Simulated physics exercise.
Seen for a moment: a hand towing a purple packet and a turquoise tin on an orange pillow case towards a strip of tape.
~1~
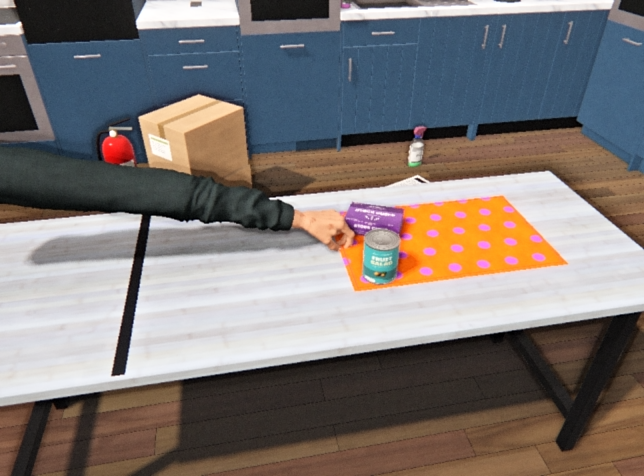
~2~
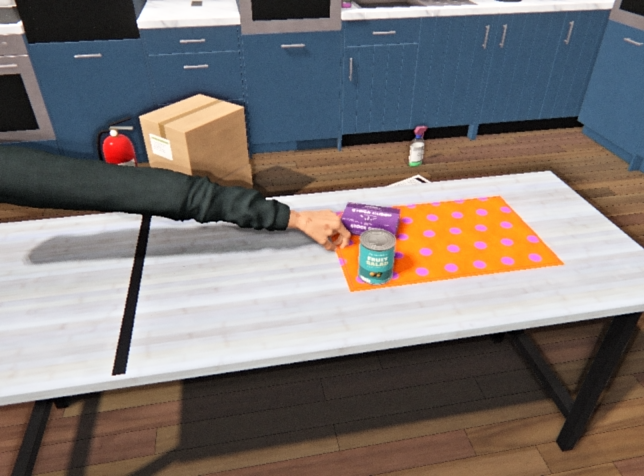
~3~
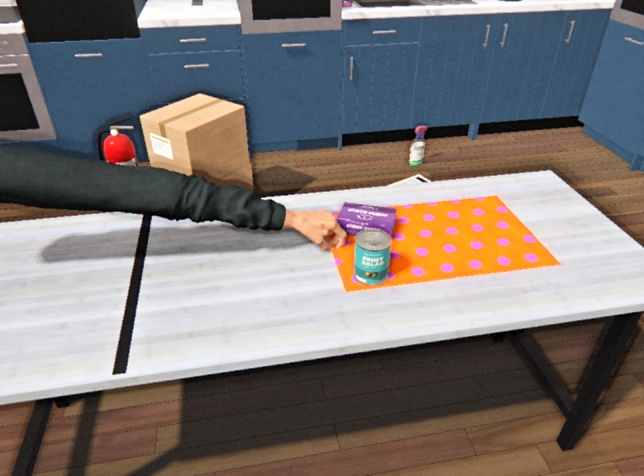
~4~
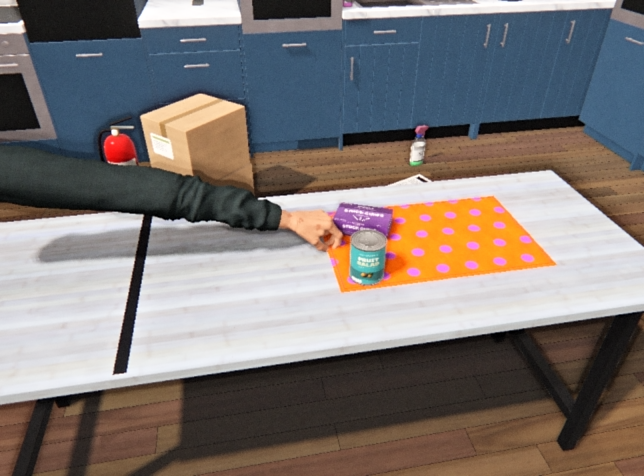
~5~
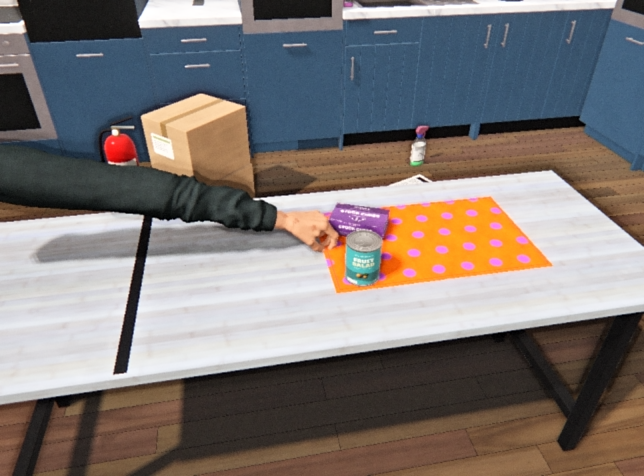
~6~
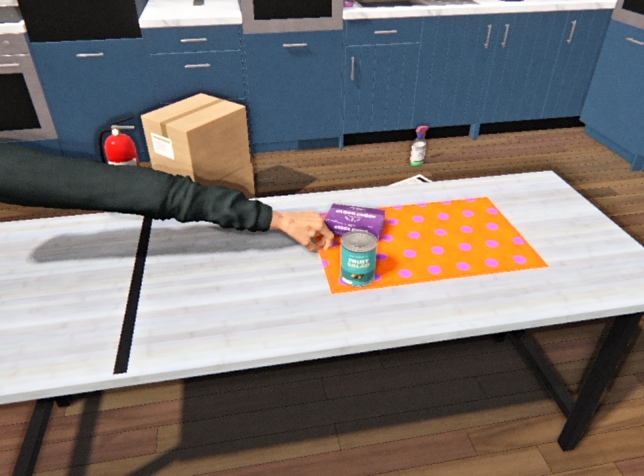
A hand slowly pulls an orange spotted cloth carrying a purple packet and turquoise tin left.
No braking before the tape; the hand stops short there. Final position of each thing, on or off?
Purple packet on; turquoise tin on.
Then, 1.83 s past the final frame, hem at the tape; purple packet on the cloth near (191, 239); turquoise tin on the cloth near (167, 281).
Then, 1.94 s past the final frame, hem at the tape; purple packet on the cloth near (186, 239); turquoise tin on the cloth near (161, 281).
When it is over, hem at the tape; purple packet on the cloth near (186, 239); turquoise tin on the cloth near (161, 281). The purple packet keeps its seat and the turquoise tin stays on the cloth.
